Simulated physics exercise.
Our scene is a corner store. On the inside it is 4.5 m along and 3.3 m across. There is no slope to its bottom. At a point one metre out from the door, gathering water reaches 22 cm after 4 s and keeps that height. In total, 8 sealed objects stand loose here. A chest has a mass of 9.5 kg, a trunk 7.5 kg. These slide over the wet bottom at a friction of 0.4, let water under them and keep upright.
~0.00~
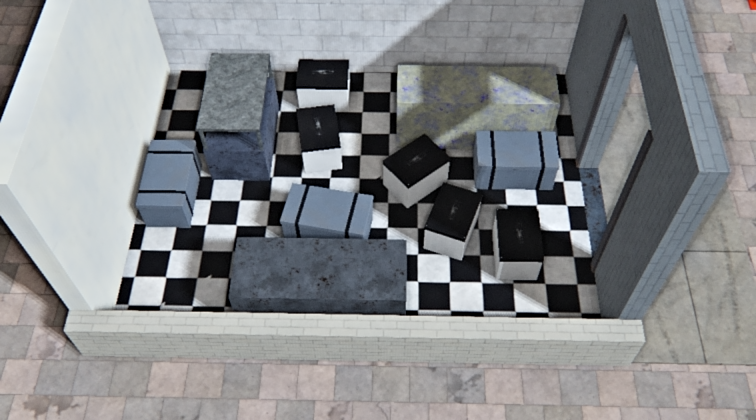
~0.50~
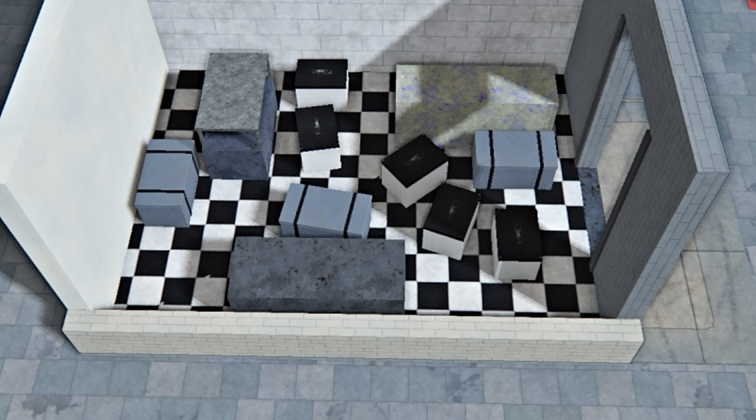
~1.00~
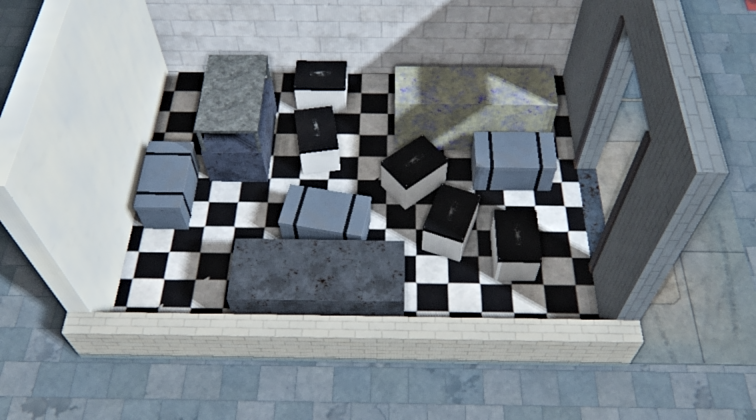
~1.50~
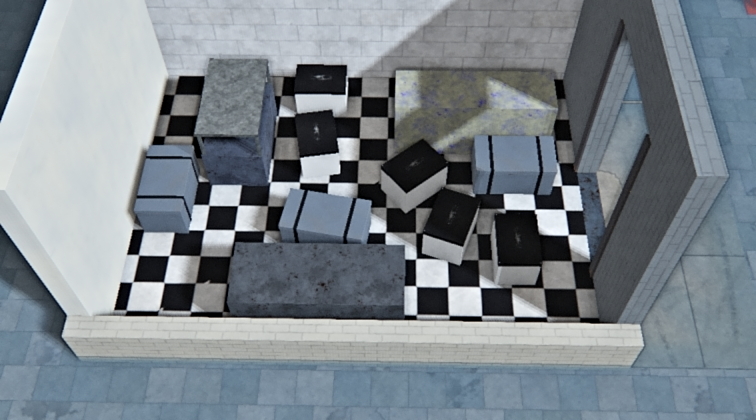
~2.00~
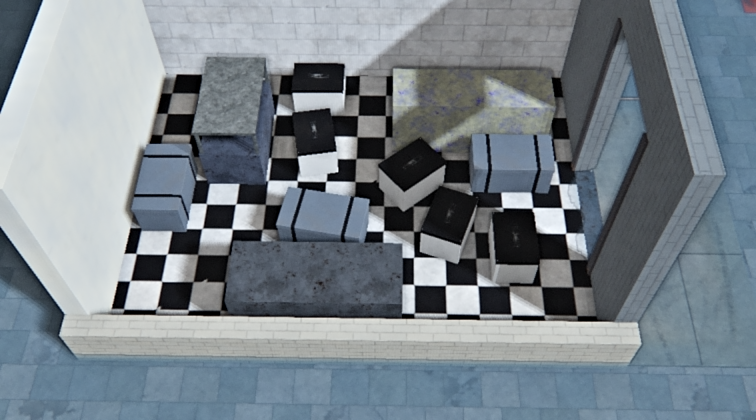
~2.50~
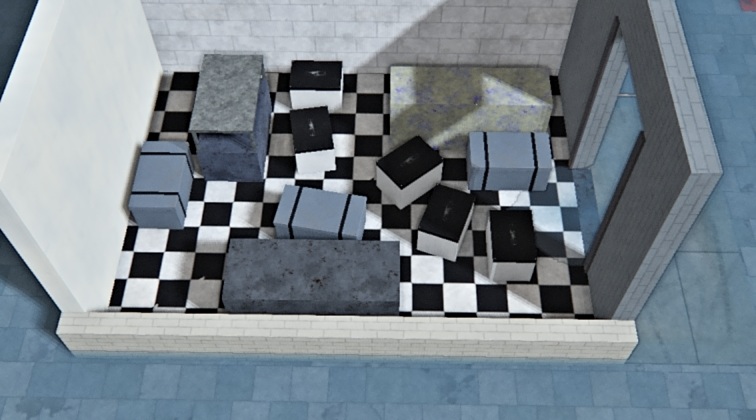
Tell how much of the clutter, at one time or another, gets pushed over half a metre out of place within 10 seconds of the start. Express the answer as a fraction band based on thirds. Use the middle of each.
The band is at least two thirds.
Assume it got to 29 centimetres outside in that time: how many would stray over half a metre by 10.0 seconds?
The count would be 7.
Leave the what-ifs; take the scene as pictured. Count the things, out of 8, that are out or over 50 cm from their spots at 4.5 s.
Count: 3.
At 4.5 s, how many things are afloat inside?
At that time, 1.
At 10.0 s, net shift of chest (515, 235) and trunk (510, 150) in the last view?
They sit 60 cm and 200 cm away, in the order given.
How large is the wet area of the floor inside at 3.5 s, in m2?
Wet: Near 2.5 m2.
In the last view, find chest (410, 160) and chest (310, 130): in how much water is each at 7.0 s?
About 11 and 9 cm.
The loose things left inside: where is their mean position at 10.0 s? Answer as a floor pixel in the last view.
Roughly at (325, 174).
After 3.5 s 0 of 8 are over 50 cm from their spots; 0 afloat.
After 4.5 s 3 of 8 are over 50 cm from their spots; 1 afloat.
After 7.0 s 6 of 8 are over 50 cm from their spots; 7 afloat.
After 10.0 s 8 of 8 are over 50 cm from their spots, and 8 have been at some point; 8 afloat.
